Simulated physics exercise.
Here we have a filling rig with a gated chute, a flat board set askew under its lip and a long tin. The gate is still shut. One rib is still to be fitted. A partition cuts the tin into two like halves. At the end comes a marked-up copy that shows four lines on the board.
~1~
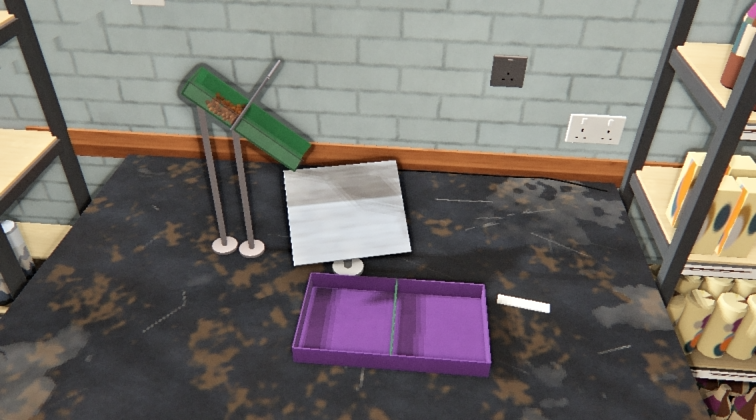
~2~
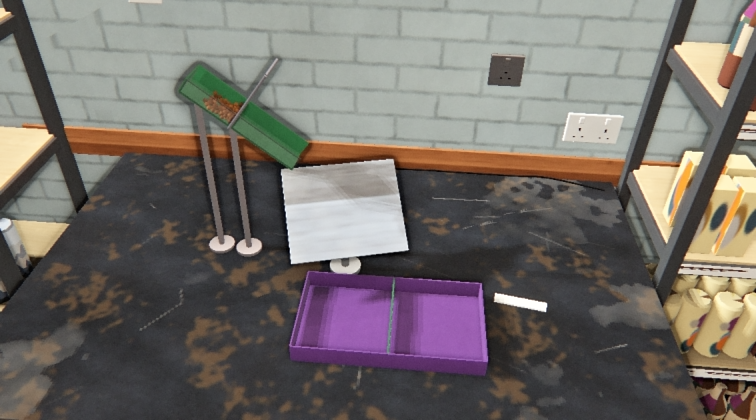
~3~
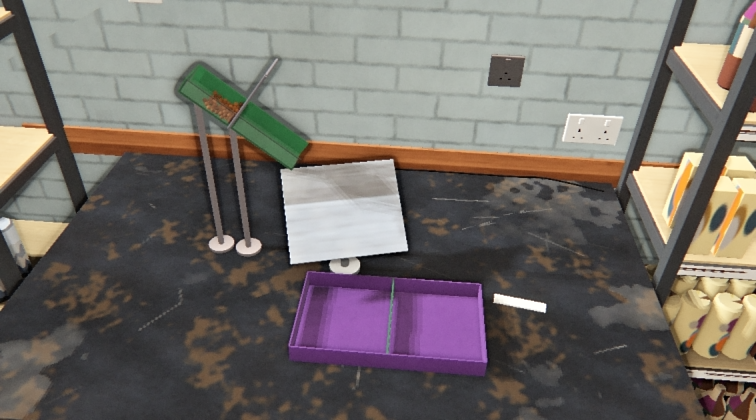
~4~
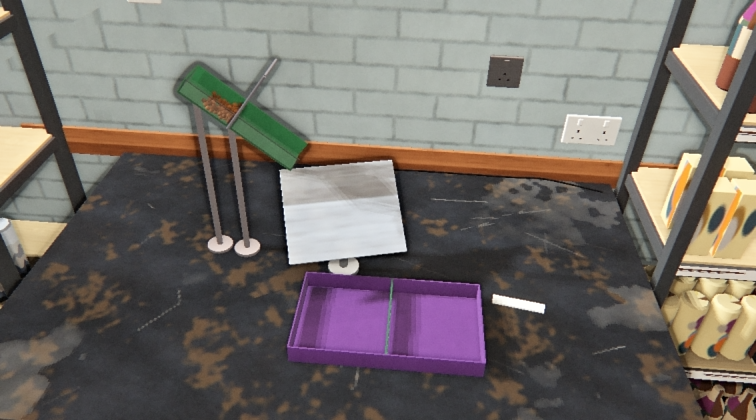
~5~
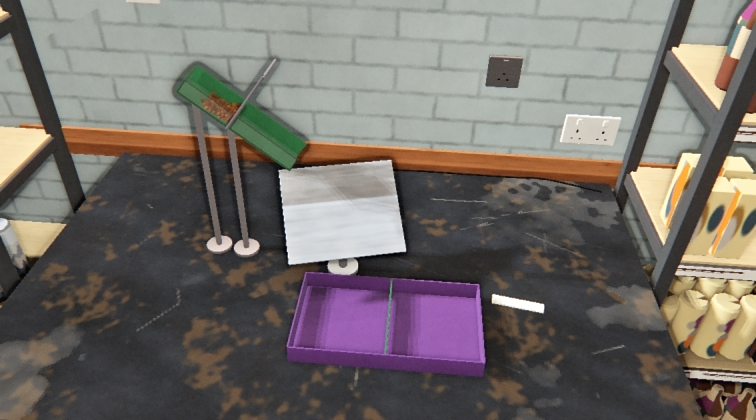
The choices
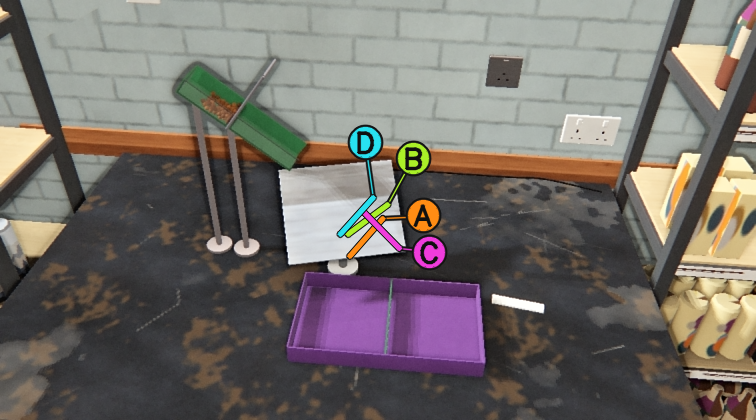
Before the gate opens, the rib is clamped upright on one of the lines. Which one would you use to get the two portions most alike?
It is C.
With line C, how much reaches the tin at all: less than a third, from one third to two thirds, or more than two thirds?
Line C gives more than two thirds.
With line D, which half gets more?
More lands on the left.
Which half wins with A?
More lands on the left.
On the marked copy, line A from (382, 218) to (349, 256); line B from (387, 204) to (347, 234); line C from (363, 211) to (399, 248); line D from (373, 197) to (340, 234).
For line A, of what is caught, nearly all in the left half, a stray few in the right.
For line B, of what is caught, nearly all in the left half, a stray few in the right.
For line C, of what is caught, about half in the left half, about half in the right.
For line D, of what is caught, nearly all in the left half, a stray few in the right.
